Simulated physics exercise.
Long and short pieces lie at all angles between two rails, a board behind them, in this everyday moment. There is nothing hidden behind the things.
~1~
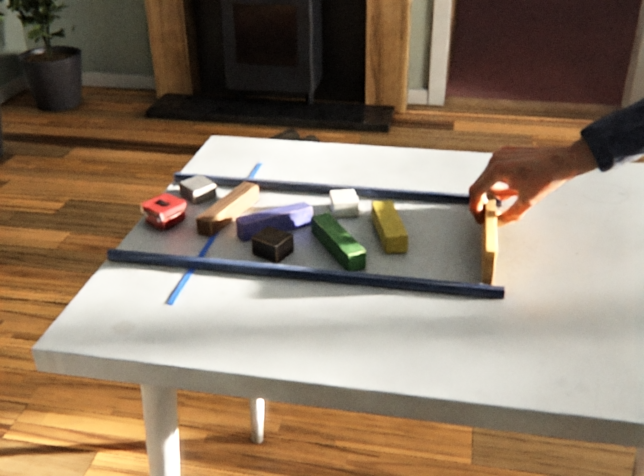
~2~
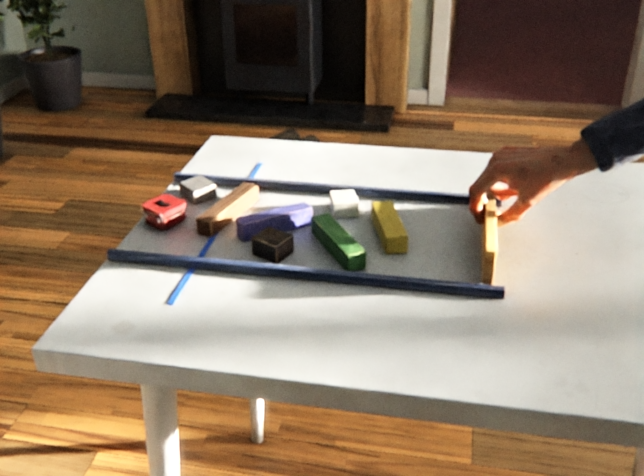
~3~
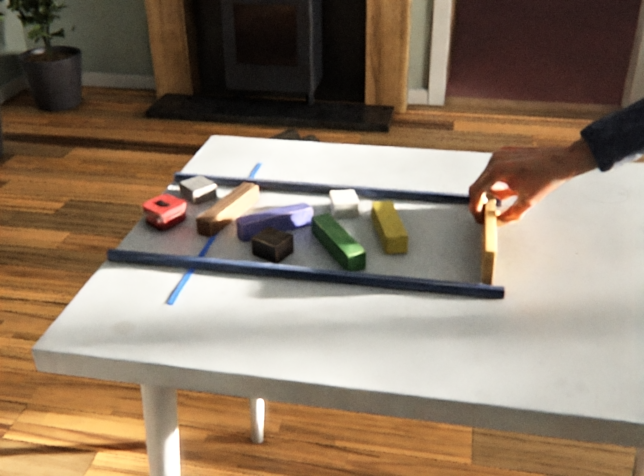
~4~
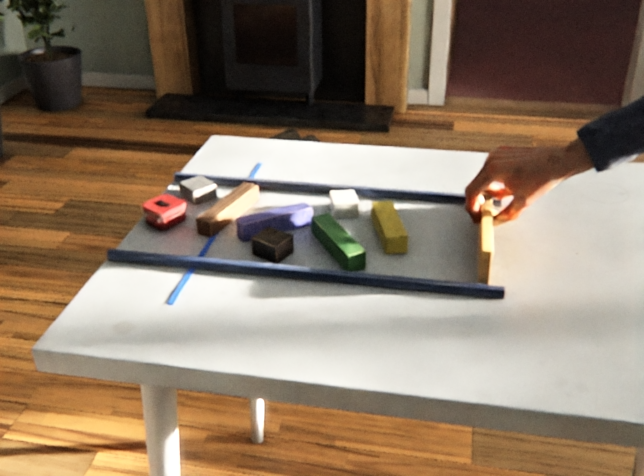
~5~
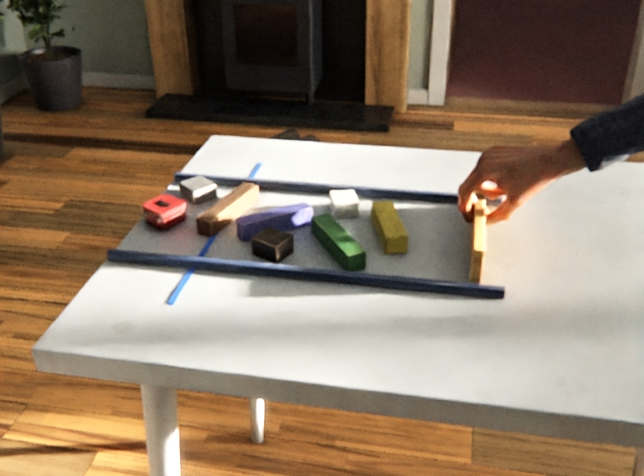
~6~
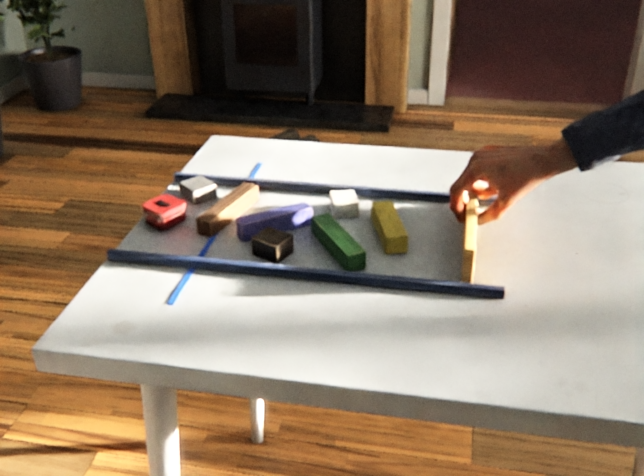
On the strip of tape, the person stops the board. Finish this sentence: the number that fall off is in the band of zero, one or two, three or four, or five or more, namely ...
Namely one or two.
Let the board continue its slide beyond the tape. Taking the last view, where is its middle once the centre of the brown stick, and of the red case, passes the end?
The middle would be close to (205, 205) and then close to (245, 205).
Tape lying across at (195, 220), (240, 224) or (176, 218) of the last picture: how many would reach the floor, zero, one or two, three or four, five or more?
In the order the places were given: Three to four, 1 or 2, 5 or more.
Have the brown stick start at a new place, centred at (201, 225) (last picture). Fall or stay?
It simply keeps its place on top.
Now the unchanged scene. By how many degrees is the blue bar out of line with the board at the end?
I'd estimate about 35 degrees.
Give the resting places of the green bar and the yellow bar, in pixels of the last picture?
They come to rest around (183, 232) and (215, 211).
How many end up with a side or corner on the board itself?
3 touch it.
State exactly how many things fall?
Fallen: 1.
Soon after, none off yet; red case at rest near (165, 213); grey block at rest near (198, 190); brown stick at rest near (229, 208).
At rest, the number that fall off is one or two; fallen, red case.
